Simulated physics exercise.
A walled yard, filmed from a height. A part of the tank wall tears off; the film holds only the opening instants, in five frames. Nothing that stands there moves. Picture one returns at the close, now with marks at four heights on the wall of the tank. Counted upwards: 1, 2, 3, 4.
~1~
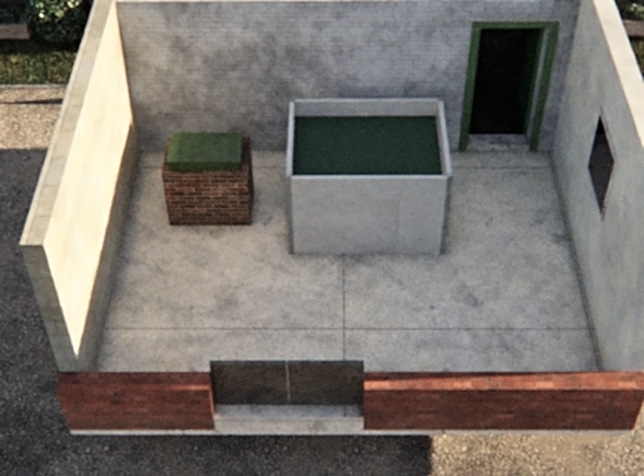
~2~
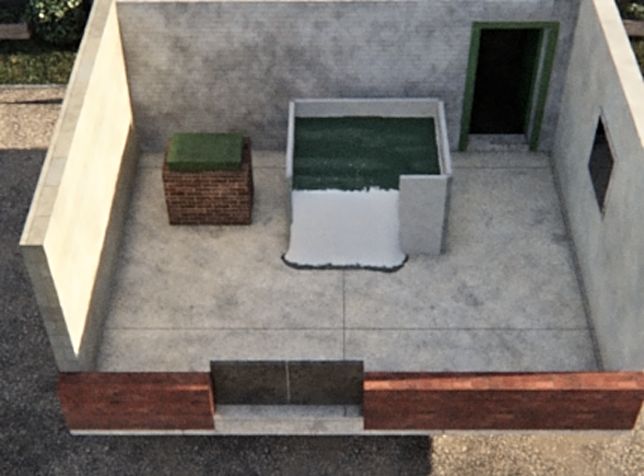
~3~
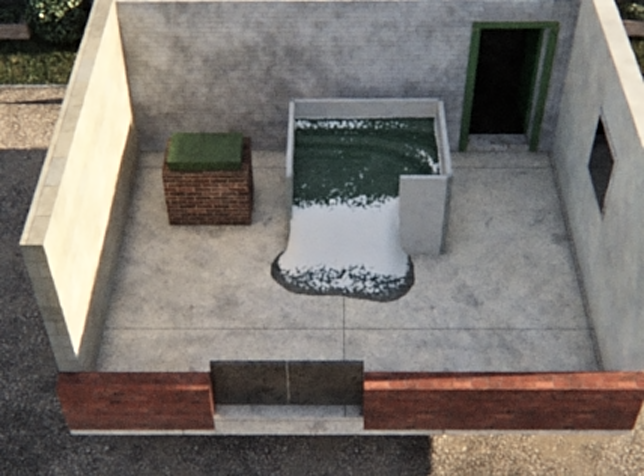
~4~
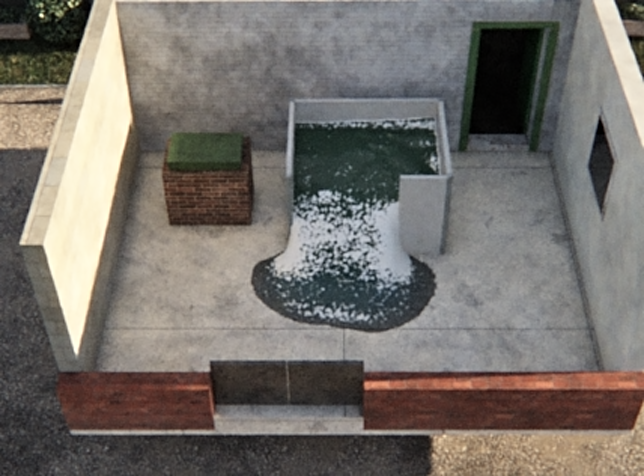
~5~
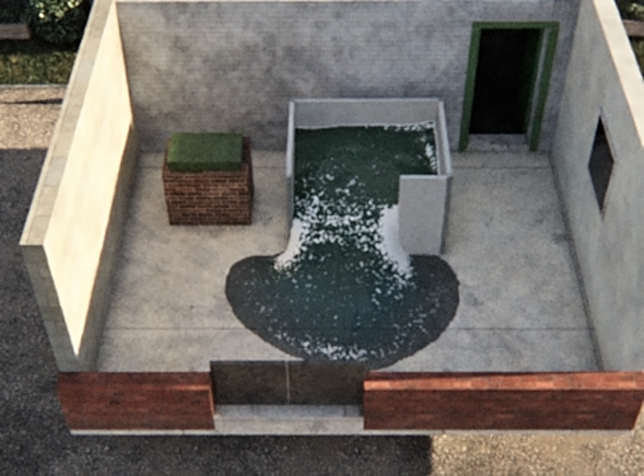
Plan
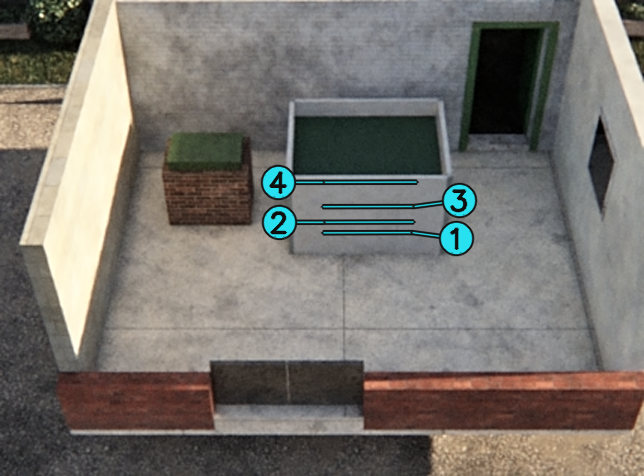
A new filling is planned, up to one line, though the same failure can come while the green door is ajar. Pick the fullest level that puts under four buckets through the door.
Choose 2.
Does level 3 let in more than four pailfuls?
Yes, that goes wrong.
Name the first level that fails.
The answer is 3.
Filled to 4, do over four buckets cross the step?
Yes.
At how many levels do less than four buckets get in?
Two.
In cyan, 1 at (368, 232); 2 at (368, 222); 3 at (368, 206); 4 at (369, 182); from the bottom up 1, 2, 3, 4.
For level 1, nothing gets over.
For level 2, a splash gets over, under a bucket.
For level 3, about 9 bucketfuls get in.
For level 4, dozens of bucketfuls pour in.
